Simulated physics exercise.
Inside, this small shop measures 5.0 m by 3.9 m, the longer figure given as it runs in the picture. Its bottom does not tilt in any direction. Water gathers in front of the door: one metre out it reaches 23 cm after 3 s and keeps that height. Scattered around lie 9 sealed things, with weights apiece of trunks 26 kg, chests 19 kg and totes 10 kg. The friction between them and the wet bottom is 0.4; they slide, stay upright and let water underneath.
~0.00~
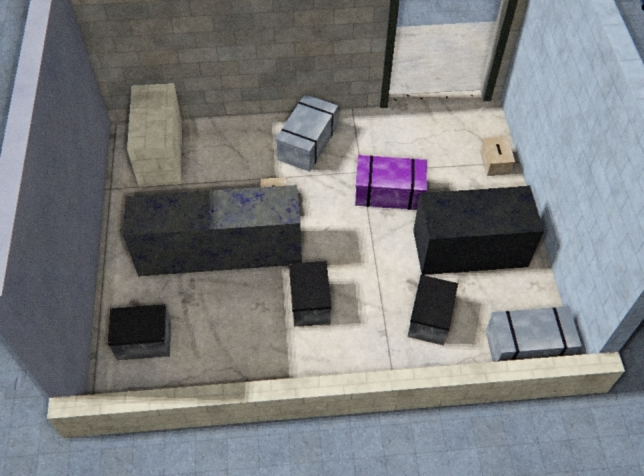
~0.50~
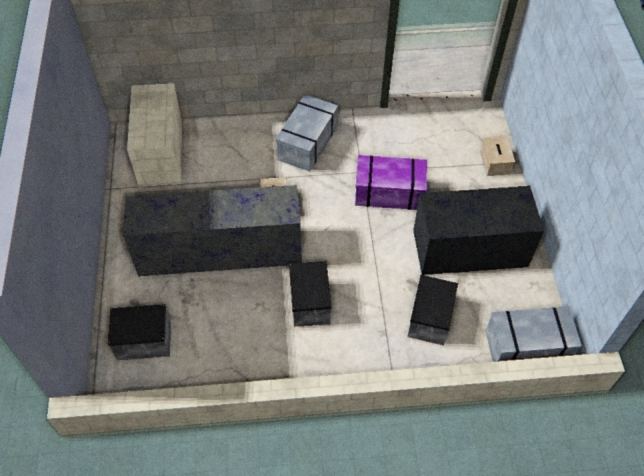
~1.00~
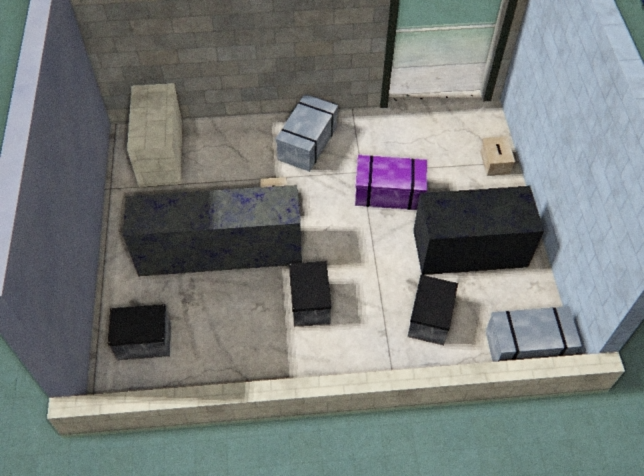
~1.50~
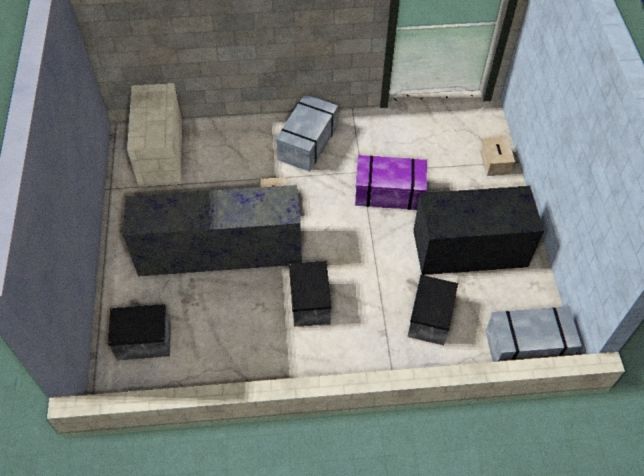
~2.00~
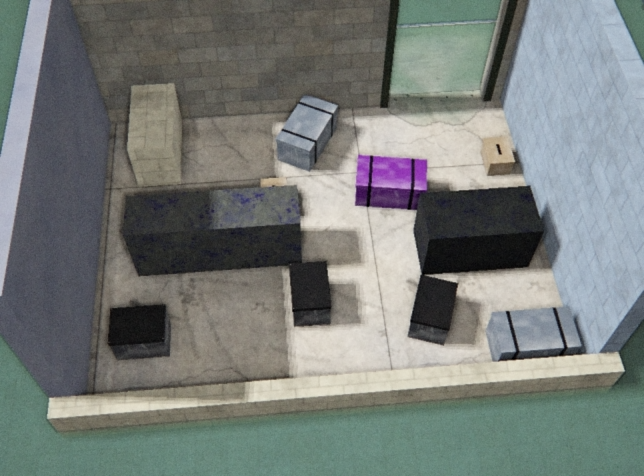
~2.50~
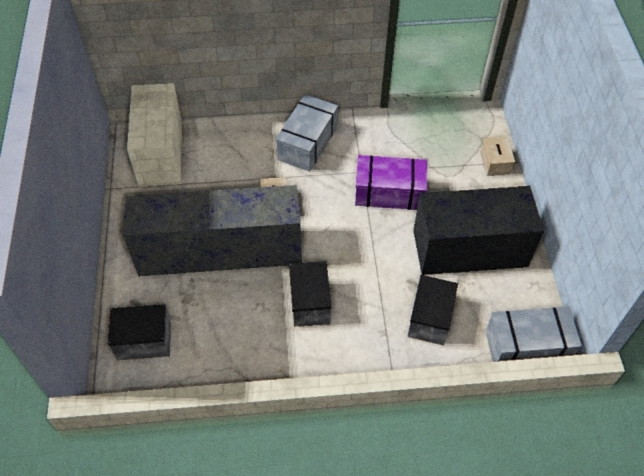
The clip shows a small shop seen from above, with a purple trunk, grey chests and dark boxes standing still as greenish water surrounds the walls, enters through the doorway at the back and spreads thinly across the nearby floor.
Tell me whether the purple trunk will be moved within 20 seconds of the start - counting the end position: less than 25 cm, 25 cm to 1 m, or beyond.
I'd say it gets moved far off.
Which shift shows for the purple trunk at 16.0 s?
About 200 cm.
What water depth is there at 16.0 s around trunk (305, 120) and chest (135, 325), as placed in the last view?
Close to 11 and 16 centimetres.
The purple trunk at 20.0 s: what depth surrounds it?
The depth there is around 19 cm.
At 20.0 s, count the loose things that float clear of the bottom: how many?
Of them, 9.
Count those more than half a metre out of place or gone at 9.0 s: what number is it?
I count 5.
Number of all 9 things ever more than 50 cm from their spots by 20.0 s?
It works out to 9.
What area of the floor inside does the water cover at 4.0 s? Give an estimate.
Roughly 4.0 m2.
After 4.0 s the purple trunk is near (387, 186), 0.2 m from its start, aground; 1 afloat.
After 9.0 s the purple trunk is near (373, 333), 2.1 m from its start, afloat; 4 afloat.
After 16.0 s the purple trunk is near (469, 295), 1.8 m from its start, afloat; 9 afloat.
After 20.0 s the purple trunk is near (424, 310), 1.9 m from its start, afloat; 9 afloat.
